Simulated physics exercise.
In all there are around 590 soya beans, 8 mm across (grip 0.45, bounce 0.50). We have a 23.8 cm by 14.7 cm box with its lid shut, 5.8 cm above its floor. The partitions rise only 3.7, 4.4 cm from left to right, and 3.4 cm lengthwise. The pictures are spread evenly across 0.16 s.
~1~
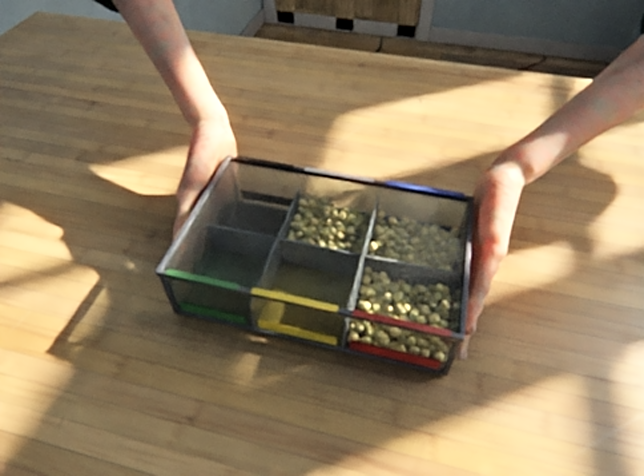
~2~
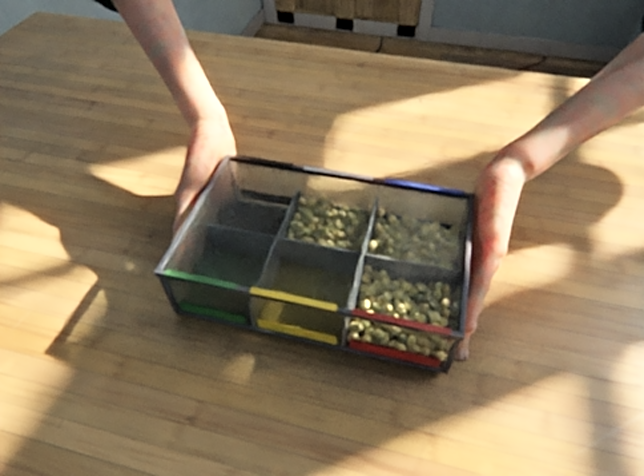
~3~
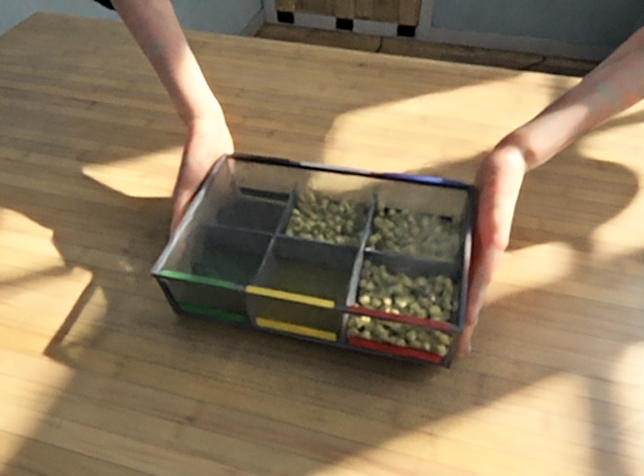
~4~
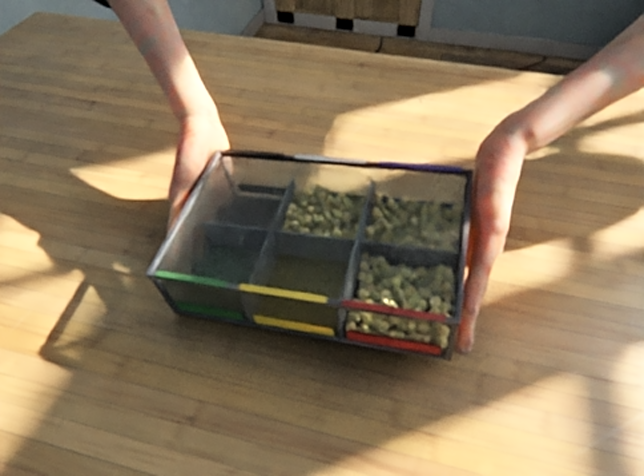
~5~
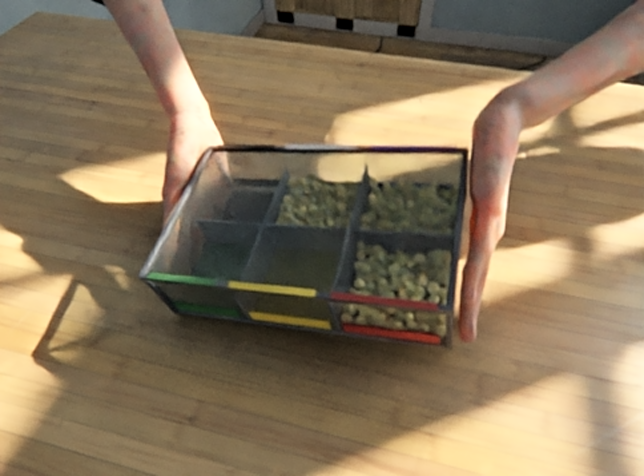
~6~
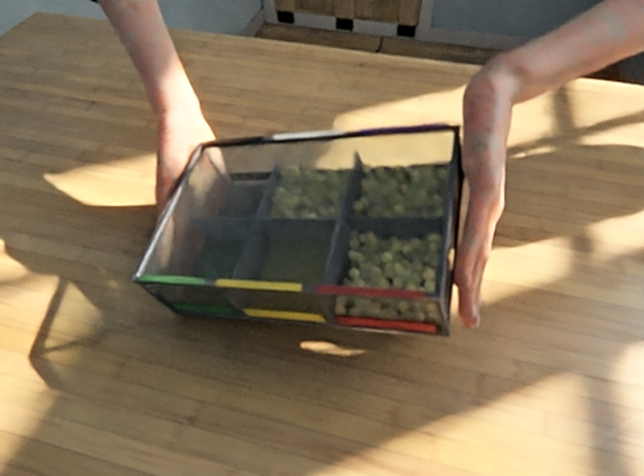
Two hands tilting a clear, lidded, six-compartment box of soya beans above a wooden table, lowering its left side toward the viewer.
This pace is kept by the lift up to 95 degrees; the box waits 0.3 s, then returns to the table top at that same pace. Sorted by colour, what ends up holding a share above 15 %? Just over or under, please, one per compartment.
Red: Over, blue: Over, green: Over, yellow: Under, white: Under, black: Under.
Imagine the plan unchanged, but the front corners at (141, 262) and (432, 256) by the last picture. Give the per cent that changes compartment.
About 40 per cent.
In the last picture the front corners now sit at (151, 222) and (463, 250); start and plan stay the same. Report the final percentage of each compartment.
Red 5, blue 50, green 0, yellow 0, white 35, black 10.
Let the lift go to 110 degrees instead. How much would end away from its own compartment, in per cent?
Near 60 in a hundred, I think.
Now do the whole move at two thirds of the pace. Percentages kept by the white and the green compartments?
I'd expect white at 5 percent and green at 45 percent.
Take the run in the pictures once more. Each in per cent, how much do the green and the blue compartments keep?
Final shares - green 40 percent, blue 20 percent.
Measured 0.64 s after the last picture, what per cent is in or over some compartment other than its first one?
Estimate: Some 40 %.
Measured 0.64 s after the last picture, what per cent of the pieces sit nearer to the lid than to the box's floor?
Roughly 60 percent of the pieces.
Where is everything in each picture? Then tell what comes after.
Box tilt 0 degrees, front corners at (163, 271) and (459, 335); red 25 %, blue 35 %, white 35 %, in the first frame.
Box tilt 1 degrees, front corners at (162, 271) and (459, 334), in the second frame.
Box tilt 3 degrees, front corners at (158, 272) and (457, 328), lowest corner left front, in the third frame.
Box tilt 7 degrees, front corners at (153, 273) and (454, 320), lowest corner left front, in the fourth frame.
Box tilt 13 degrees, front corners at (146, 275) and (447, 307), lowest corner left front, in the fifth frame.
Box tilt 18 degrees, front corners at (139, 278) and (436, 295), lowest corner left front; red 25 %, blue 35 %, white 35 %, in the sixth frame.
Then, 0.64 s after the last picture, tilt 95 degrees; red 30 %, blue 25 %, green 25 %, yellow 5 %, white 15 %, black 5 %.
Then, 1.07 s after the last picture, tilt 54 degrees; red 30 %, blue 20 %, green 40 %, white 5 %, black 5 %.
Then, 1.58 s after the last picture, tilt 0 degrees; red 30 %, blue 20 %, green 40 %, white 5 %, black 5 %.
In the end, red 30 %, blue 20 %, green 40 %, yellow 0 %, white 5 %, black 5 %.
